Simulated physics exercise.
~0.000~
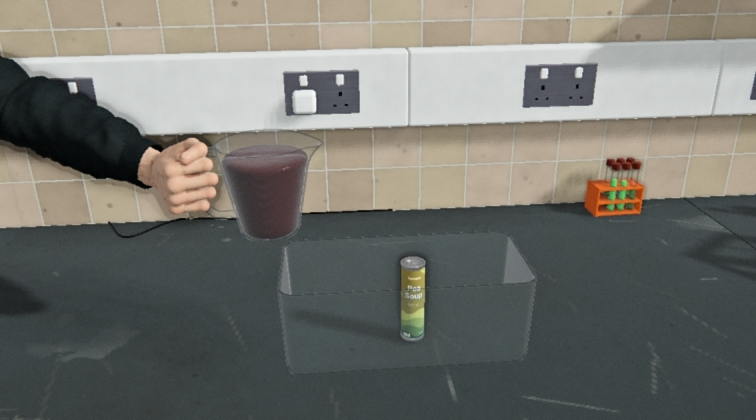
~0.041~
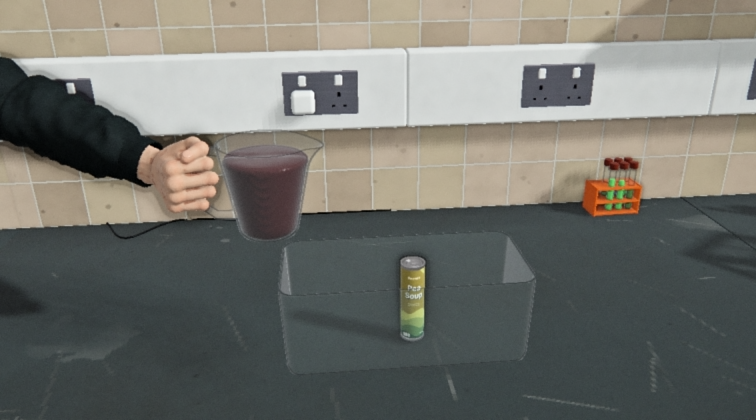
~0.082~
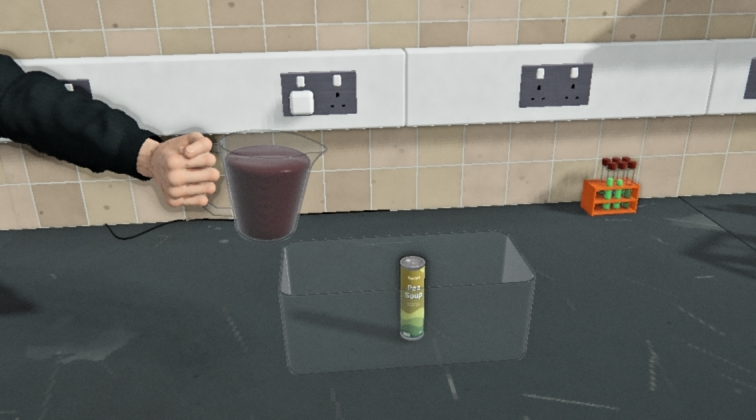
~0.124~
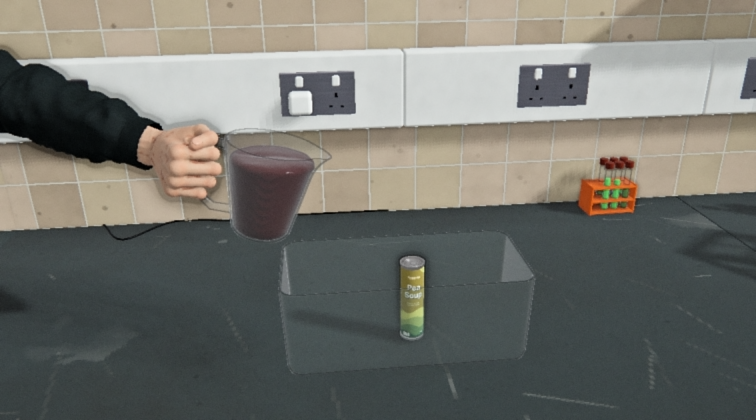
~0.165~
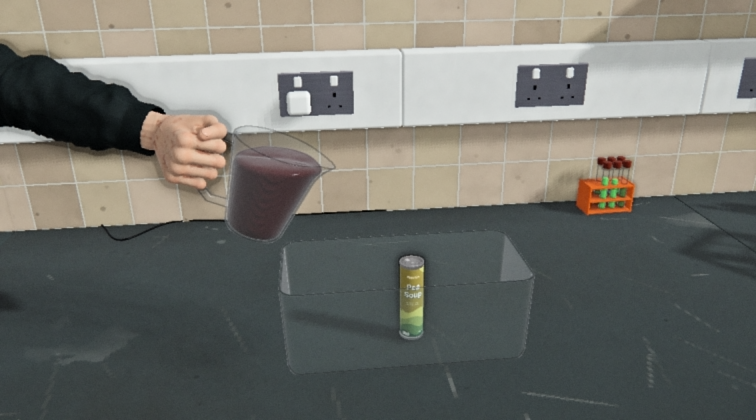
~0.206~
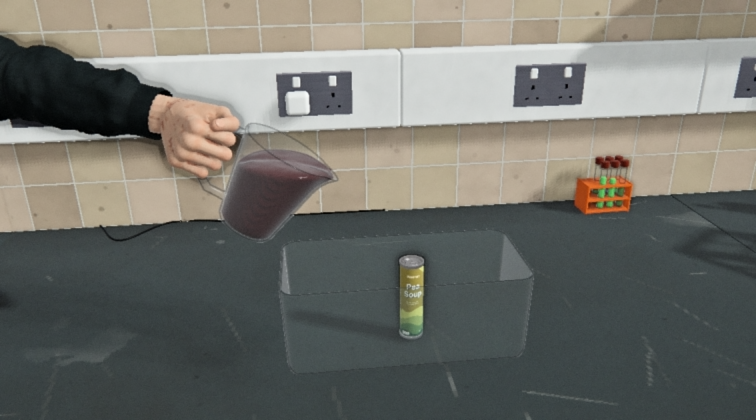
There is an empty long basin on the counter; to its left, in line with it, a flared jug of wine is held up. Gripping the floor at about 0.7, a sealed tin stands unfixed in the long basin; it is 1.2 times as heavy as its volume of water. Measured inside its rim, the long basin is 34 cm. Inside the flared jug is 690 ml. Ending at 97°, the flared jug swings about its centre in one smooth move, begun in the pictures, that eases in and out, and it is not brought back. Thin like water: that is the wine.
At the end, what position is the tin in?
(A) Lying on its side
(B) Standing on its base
(B) Standing on its base.
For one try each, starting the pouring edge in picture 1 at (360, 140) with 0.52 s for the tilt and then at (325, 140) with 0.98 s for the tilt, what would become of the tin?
The tin stays vertical the first time and stays vertical the second time.
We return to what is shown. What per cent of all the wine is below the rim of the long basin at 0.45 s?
Close to 28 in a hundred.
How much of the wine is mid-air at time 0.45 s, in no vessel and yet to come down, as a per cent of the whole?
Close to 24 per cent, I'd say.
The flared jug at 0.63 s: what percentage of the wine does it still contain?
14 %.
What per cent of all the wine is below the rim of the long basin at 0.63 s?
Near 74 per cent of the total.
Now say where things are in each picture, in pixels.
It leans 0°; its right rim is at (323, 142); the wine meets the walls at (222, 157) and (308, 154); the long basin's rim runs from (282, 268) to (522, 256); the tin's top is at (413, 266), in the first picture.
It leans 1°; its right rim is at (324, 144); the wine meets the walls at (222, 157) and (309, 155), in the second picture.
It leans 6°; its right rim is at (327, 148); the wine meets the walls at (225, 155) and (312, 158), in the third picture.
It leans 13°; its right rim is at (332, 156); the wine meets the walls at (229, 153) and (316, 159), in the fourth picture.
It leans 22°; its right rim is at (336, 166); the wine meets the walls at (234, 156) and (323, 164), in the fifth picture.
It leans 33°; its right rim is at (339, 178); the wine meets the walls at (232, 171) and (332, 169), in the sixth picture.
By 0.45 s the tilt is 93° and 49 per cent is still to pour; the tin stands where it began.
By 0.63 s the tilt is 97° and 13 per cent is still to pour; the tin stands where it began.
By 0.82 s the tilt is 97° and 2 per cent is still to pour; the tin stands where it began.
By 1.02 s the tilt is 97° and 0 per cent is still to pour; the tin stands where it began.
At rest the tin stands where it began.
